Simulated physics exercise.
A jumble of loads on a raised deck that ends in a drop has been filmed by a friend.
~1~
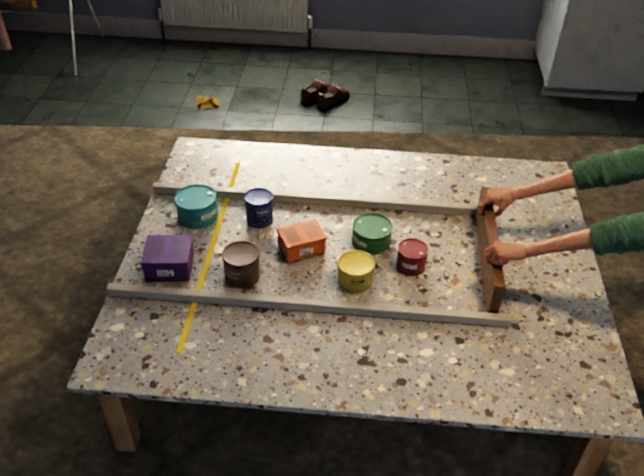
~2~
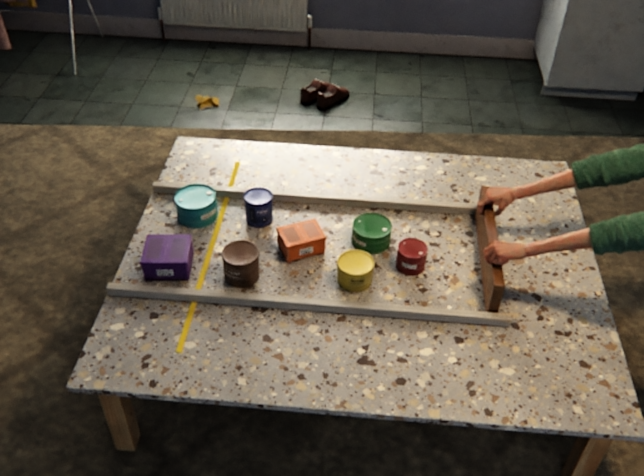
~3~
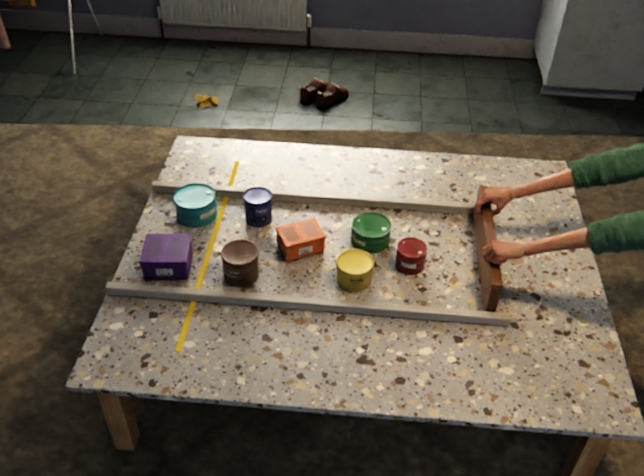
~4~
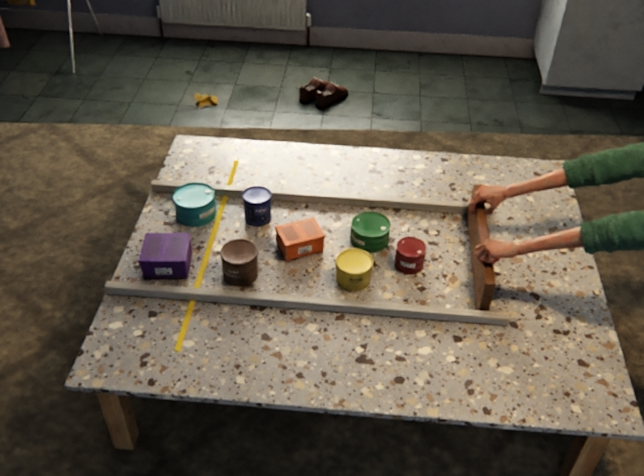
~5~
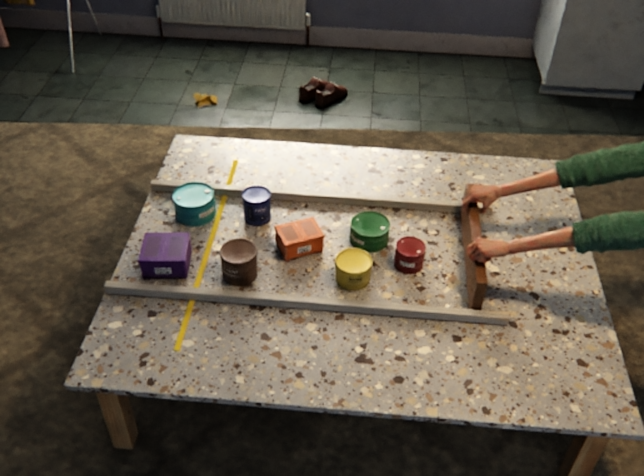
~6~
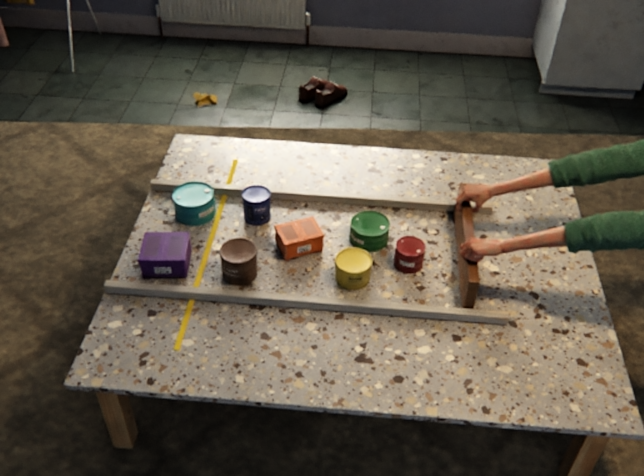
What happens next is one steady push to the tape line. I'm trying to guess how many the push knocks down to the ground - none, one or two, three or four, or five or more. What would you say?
I would say one or two.
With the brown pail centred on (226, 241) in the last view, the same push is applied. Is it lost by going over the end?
Set there, the object keeps its spot.
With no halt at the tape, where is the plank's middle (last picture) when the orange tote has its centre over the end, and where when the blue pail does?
The middle is at (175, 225) when it's the orange tote, and at (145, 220) when it's the blue pail.
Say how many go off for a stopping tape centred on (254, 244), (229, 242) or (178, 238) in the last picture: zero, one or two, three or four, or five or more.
Result per tape, in order - not one / none / 3 or 4.
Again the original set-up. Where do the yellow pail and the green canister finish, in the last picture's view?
Roughly at (183, 260) and at (197, 215), in that order.
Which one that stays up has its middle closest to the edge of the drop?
The turquoise canister is foremost.
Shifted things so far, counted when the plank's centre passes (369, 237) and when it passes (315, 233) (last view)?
Counts: 3 / 4.
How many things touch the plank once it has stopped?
Tally at the end: 3.
Early on, none off yet; purple tote at rest near (166, 255); turquoise canister at rest near (194, 203); brown pail at rest near (239, 262).
A while later, none off yet; purple tote at rest near (166, 255); turquoise canister at rest near (194, 203); brown pail travelled a little near (234, 262).
Finally, the number that fall off is one or two; lost, purple tote.
